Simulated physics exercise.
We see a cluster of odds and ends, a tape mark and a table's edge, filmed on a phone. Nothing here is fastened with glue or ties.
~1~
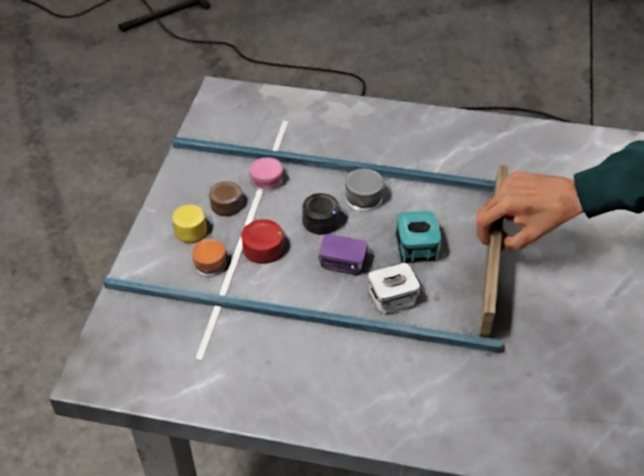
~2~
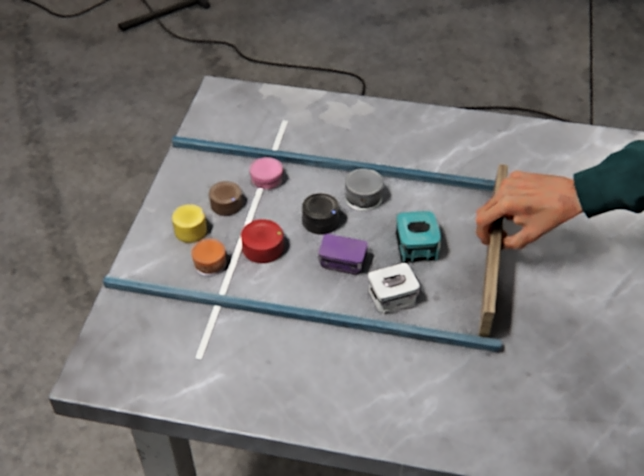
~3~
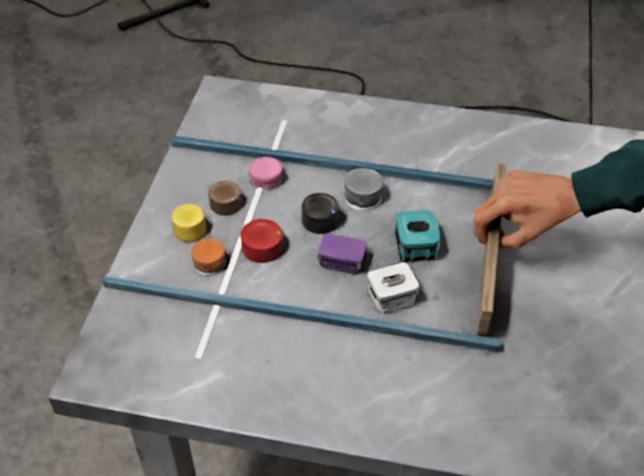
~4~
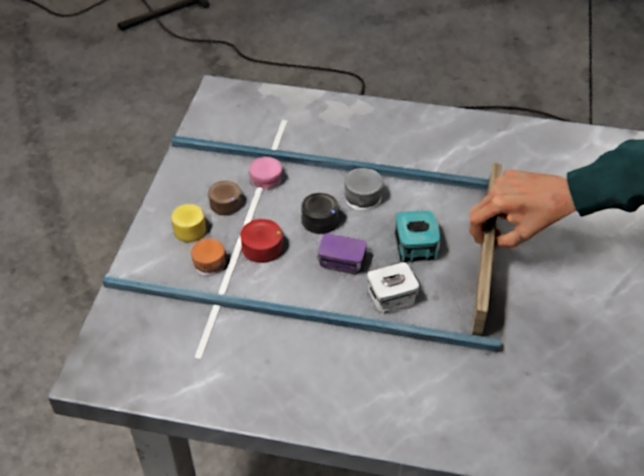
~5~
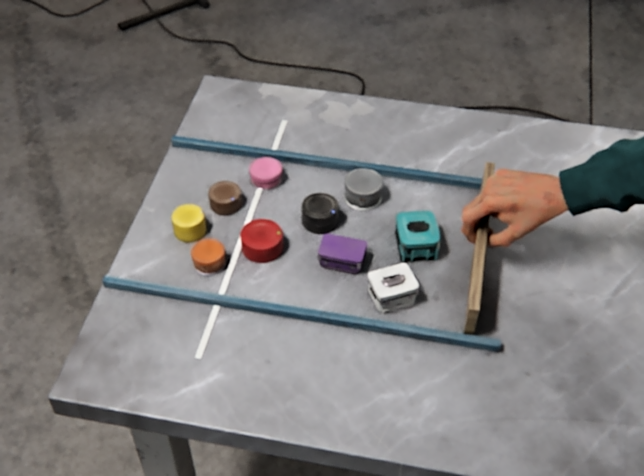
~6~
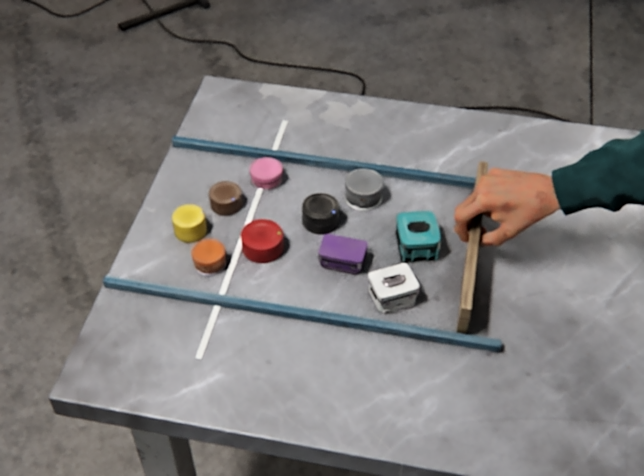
Hand in a dark green sleeve sliding a wooden board slightly left between blue strips, toward small colourful objects that stay still.
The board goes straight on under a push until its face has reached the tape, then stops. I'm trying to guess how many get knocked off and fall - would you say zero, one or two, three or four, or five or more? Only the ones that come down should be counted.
So in the end, no bits get shoved clean off.
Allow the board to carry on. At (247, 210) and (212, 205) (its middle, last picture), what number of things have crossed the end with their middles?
At the first place it's 0, at the second 2.
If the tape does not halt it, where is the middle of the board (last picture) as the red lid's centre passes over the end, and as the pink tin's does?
I reckon its middle sits around (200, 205) and then around (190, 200).
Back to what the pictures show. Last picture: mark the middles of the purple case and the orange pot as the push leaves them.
About (220, 234), and the other about (177, 254).
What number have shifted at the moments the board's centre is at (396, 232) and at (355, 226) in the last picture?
By the first moment it's 2, by the second it's 5.
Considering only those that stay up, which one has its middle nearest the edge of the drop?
Yellow lid.
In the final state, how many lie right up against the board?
That would be 4 of them.
A little later, none off yet; yellow lid at rest near (189, 224); brown lid at rest near (226, 198); orange pot at rest near (209, 258).
When it is over, the number that fall off is zero.
